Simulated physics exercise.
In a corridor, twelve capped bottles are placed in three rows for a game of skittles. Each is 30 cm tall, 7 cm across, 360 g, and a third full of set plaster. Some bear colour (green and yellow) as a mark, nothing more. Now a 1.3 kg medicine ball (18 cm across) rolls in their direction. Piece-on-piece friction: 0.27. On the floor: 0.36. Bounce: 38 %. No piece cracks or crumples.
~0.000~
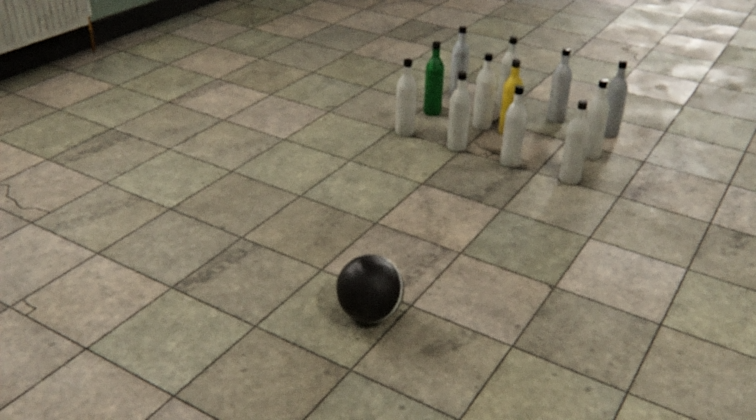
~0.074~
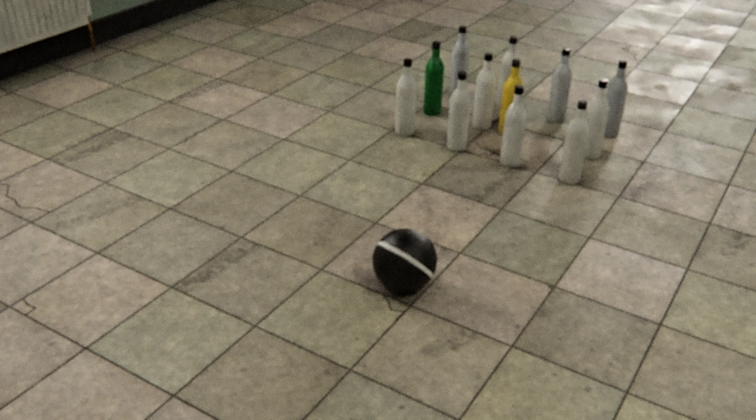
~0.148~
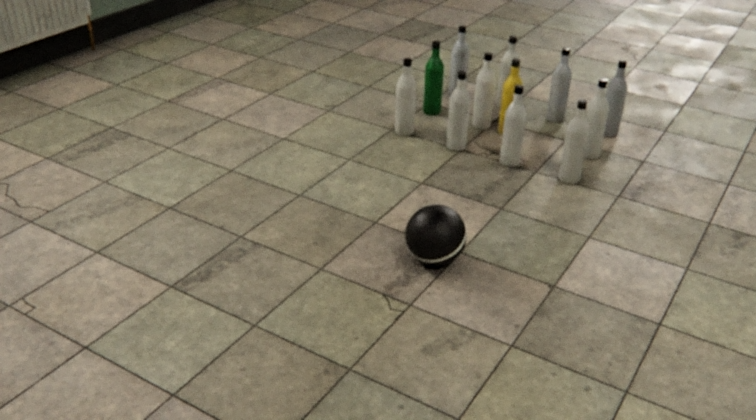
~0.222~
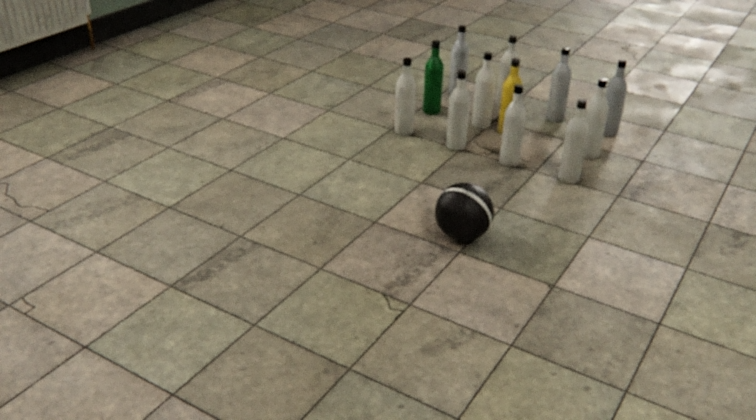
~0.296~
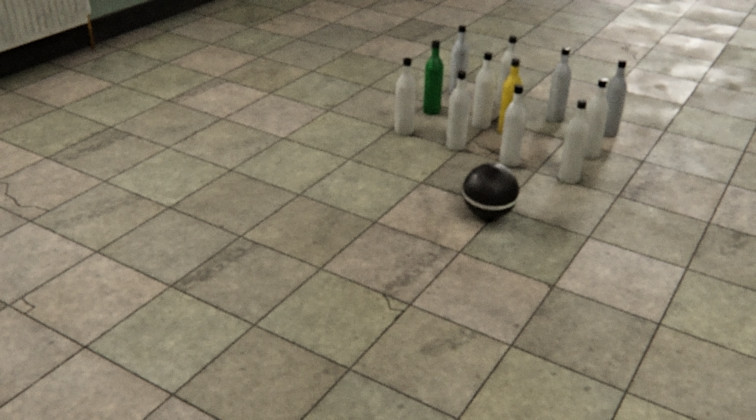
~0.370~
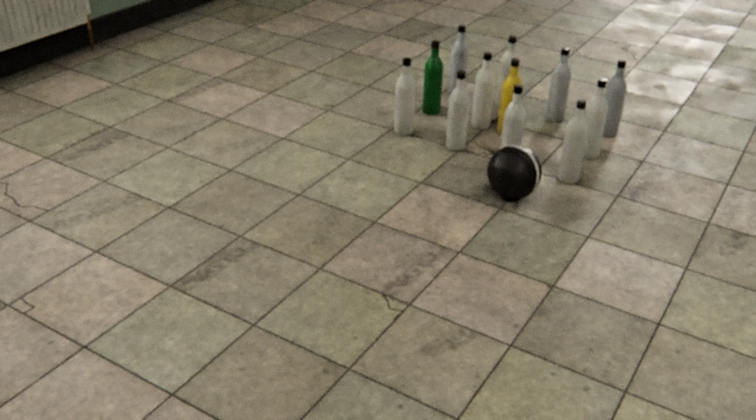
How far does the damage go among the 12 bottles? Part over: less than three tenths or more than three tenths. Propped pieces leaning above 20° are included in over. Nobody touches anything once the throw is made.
The fallen share exceeds three tenths.
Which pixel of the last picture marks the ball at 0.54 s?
Estimated pixel: About (557, 136).
After 0.54 s, ball still moving; 2 of the 12 bottles over.
After 0.66 s, ball still moving; 3 of the 12 bottles over.
After 0.82 s, ball still moving; 5 of the 12 bottles over.
At rest (1.6 s), ball rolling away; 5 of the 12 bottles over; green bottle unmoved; yellow bottle unmoved. That is 42 per cent. As the last picture would show them, middles, green bottle near (433, 78), yellow bottle near (511, 97).
